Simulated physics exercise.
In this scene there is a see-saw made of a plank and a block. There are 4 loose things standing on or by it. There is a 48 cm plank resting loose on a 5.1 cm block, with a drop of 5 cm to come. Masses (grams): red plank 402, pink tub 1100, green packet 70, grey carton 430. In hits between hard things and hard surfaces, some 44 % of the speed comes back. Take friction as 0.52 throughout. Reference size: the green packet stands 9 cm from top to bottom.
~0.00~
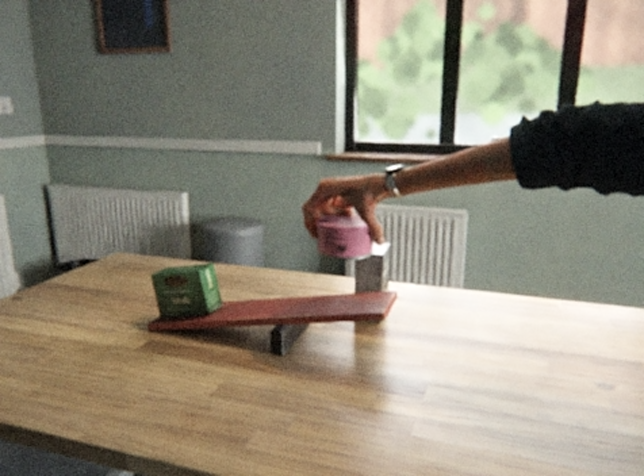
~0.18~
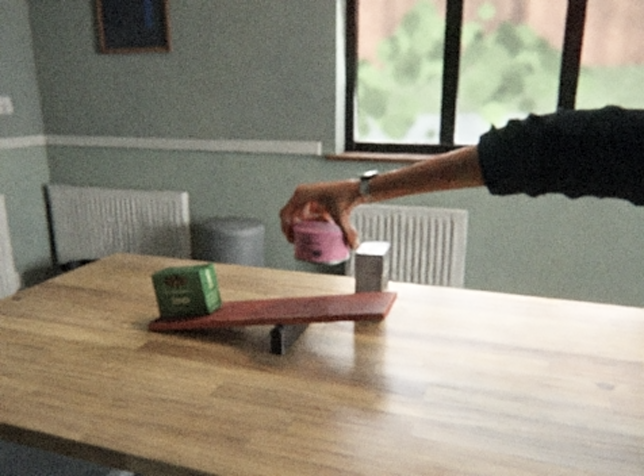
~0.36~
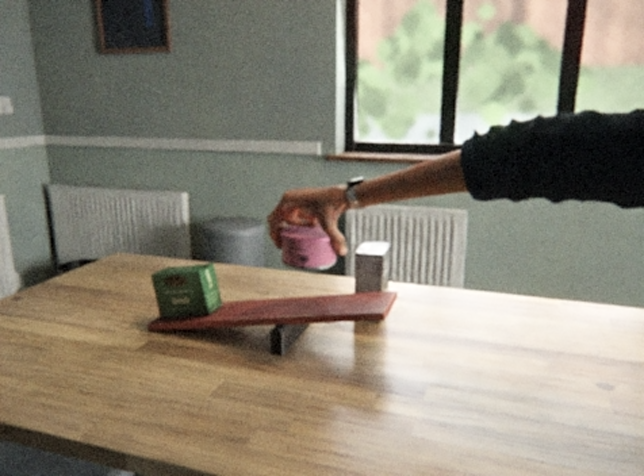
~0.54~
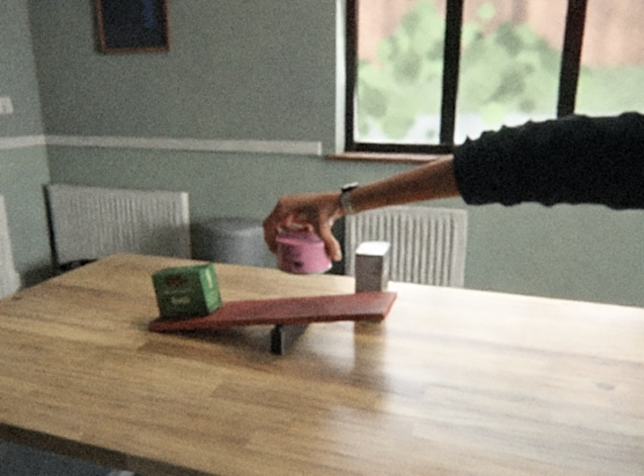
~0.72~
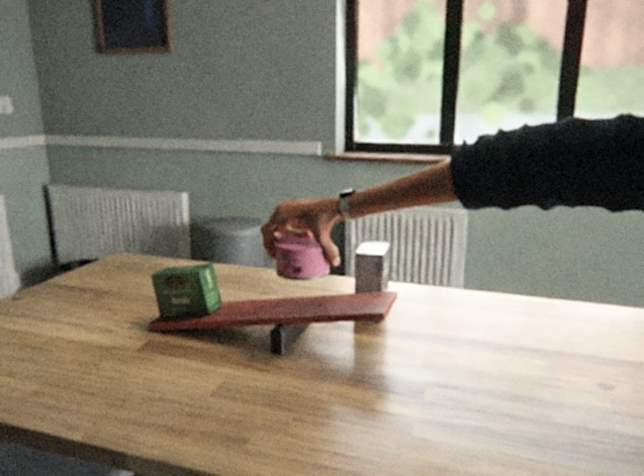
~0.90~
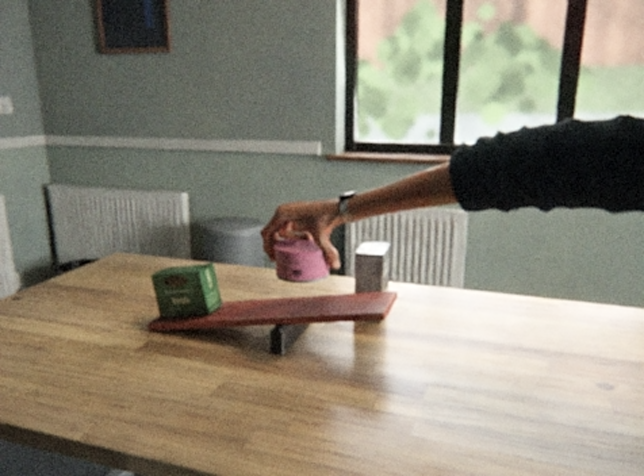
On a wooden table by a window, a hand moved a pink tub left and slightly down above a tilted red plank, then held it there, while the green packet and grey carton stayed still.
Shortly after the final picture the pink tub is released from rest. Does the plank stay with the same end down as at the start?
Same tilt.
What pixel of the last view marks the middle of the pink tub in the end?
At roughly (291, 292).
After 1.10 s, plank at 10°, leaning as at the start; pink tub moved 5 cm near (303, 286).
After 1.20 s, plank at 1°, tipped the other way; pink tub moved 7 cm near (298, 293); green packet 15° off upright.
After 1.50 s, plank at 11°, leaning as at the start; pink tub 11° off upright near (293, 292).
After 2.60 s, plank at 10°, leaning as at the start; pink tub 10° off upright near (291, 292).
In the end (4.0 s), plank at 10°, leaning as at the start; not toppled but over 4 cm from the start, pink tub; the other 3 under 4 cm from the start. At the end, from the last picture's camera, pink tub near (291, 292). The plank ends as it began.
